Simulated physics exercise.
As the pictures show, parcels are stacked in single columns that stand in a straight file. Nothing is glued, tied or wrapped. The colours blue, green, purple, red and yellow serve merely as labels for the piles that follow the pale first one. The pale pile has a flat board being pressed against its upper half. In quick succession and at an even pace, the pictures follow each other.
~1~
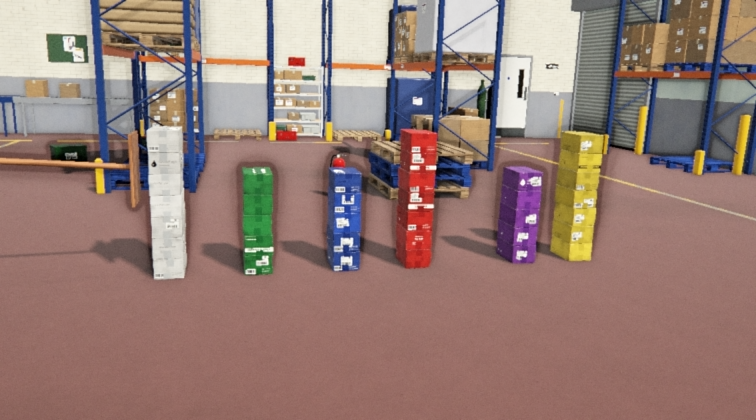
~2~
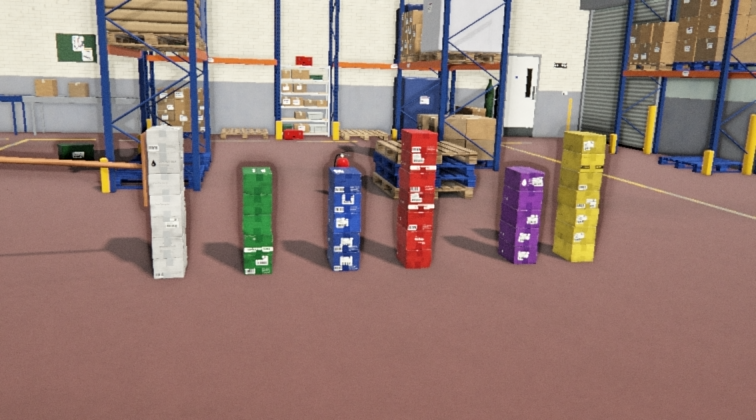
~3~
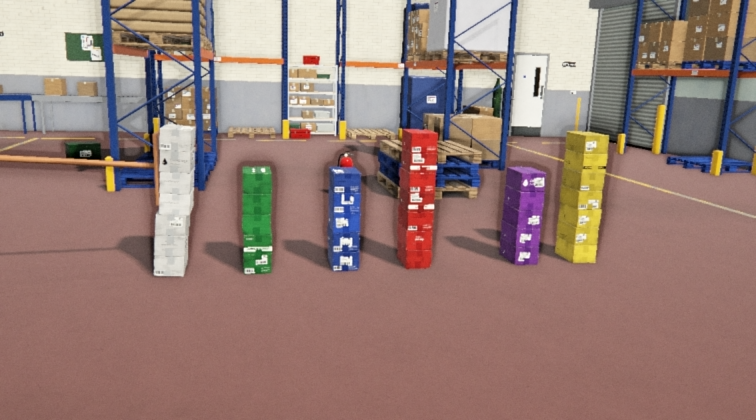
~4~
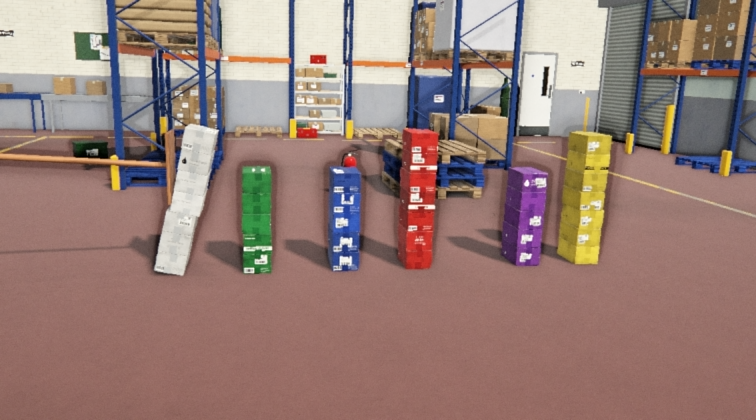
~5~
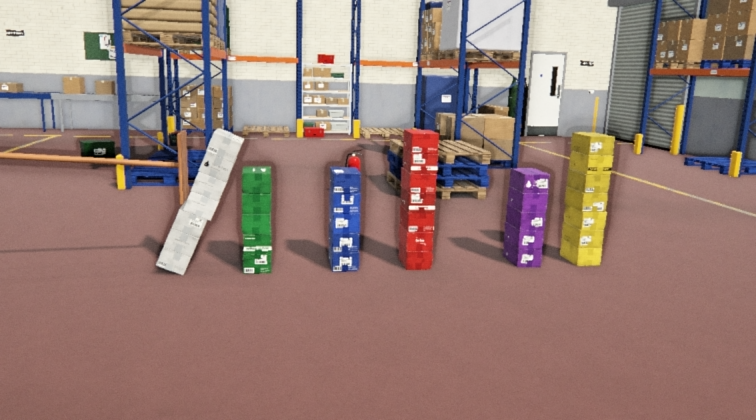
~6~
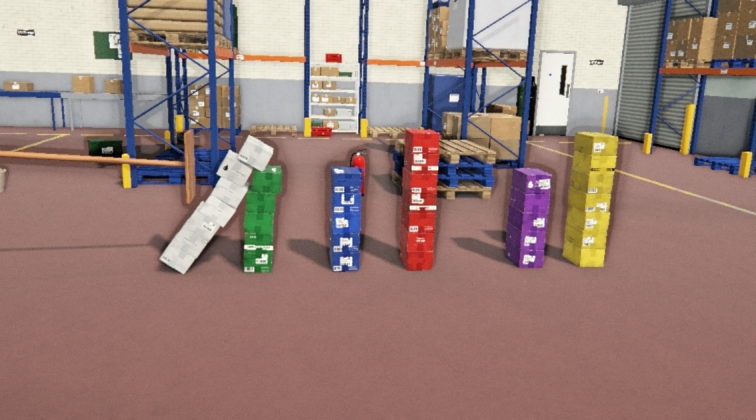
At the start, six upright stacks of parcels, white, green, blue, red, purple and yellow, stand in a row on a warehouse floor. A board at the left moves right against the white stack, which leans further and further until its upper parcels touch the green stack, tilting it barely.
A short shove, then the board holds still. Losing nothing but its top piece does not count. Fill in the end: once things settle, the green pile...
Once things settle, the green pile has gone over.
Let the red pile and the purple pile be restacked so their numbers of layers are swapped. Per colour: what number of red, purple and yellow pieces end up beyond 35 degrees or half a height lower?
Red 5, purple 0, yellow 0.
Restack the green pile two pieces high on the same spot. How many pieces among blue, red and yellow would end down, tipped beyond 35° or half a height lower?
Counts - blue: 0, red: 0, yellow: 0.
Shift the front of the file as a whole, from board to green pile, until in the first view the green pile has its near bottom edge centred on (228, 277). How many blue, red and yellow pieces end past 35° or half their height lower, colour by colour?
Blue 4, red 0, yellow 0.
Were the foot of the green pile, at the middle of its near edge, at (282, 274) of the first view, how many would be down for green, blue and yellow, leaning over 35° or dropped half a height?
Counting each pile, I get green 4, blue 5 and yellow 7.
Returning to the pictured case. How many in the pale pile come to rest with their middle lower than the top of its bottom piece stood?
3.
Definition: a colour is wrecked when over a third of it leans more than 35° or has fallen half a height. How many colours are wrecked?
5.
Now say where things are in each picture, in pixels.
In the first picture (each place is the centre of the face we see best; the camera moves round a little), board (131, 162) not yet touching; top green parcel (258, 184); top yellow parcel (592, 145); the others all in place.
In the second picture, board (143, 161) not yet touching; top green parcel (258, 184).
In the third picture, board (155, 161) pushing, top of the pale pile leaning barely; top green parcel (257, 184); the others all in place.
In the fourth picture, board (167, 160) pushing, top of the pale pile leaning a little; top green parcel (257, 184); the others all in place.
In the fifth picture, board (180, 160) pushing, top of the pale pile leaning clearly; top green parcel (257, 184); the others all in place.
In the sixth picture, board (186, 159) stopped, top of the pale pile leaning well over; top green parcel (267, 183) tilted barely; top blue parcel (348, 184); steepest lean, the parcel at (260, 203); 4 have shifted.
Just after the last frame, 7 of the pale pile down; none of the 5 green parcels down (0 of 29 in all colours); top green parcel tilted clearly, a little lower.
A moment on, 7 of the pale pile down; 5 of the 5 green parcels down (5 of 29 in all colours); top green parcel tilted well over, some two heights lower; top blue parcel tilted clearly, half its height lower.
Further on, 7 of the pale pile down; 5 of the 5 green parcels down (16 of 29 in all colours); top green parcel some three heights lower; top red parcel tilted clearly, some three heights lower.
Then, 7 of the pale pile down; 5 of the 5 green parcels down (27 of 29 in all colours); top green parcel some three heights lower; top yellow parcel tilted steeply, some four heights lower.
When it is over, 7 of the pale pile down; 5 of the 5 green parcels down (27 of 29 in all colours); top green parcel some three heights lower; top red parcel on its side. In pixels of the last frame, middles, top green parcel near (373, 230), top red parcel near (566, 270).
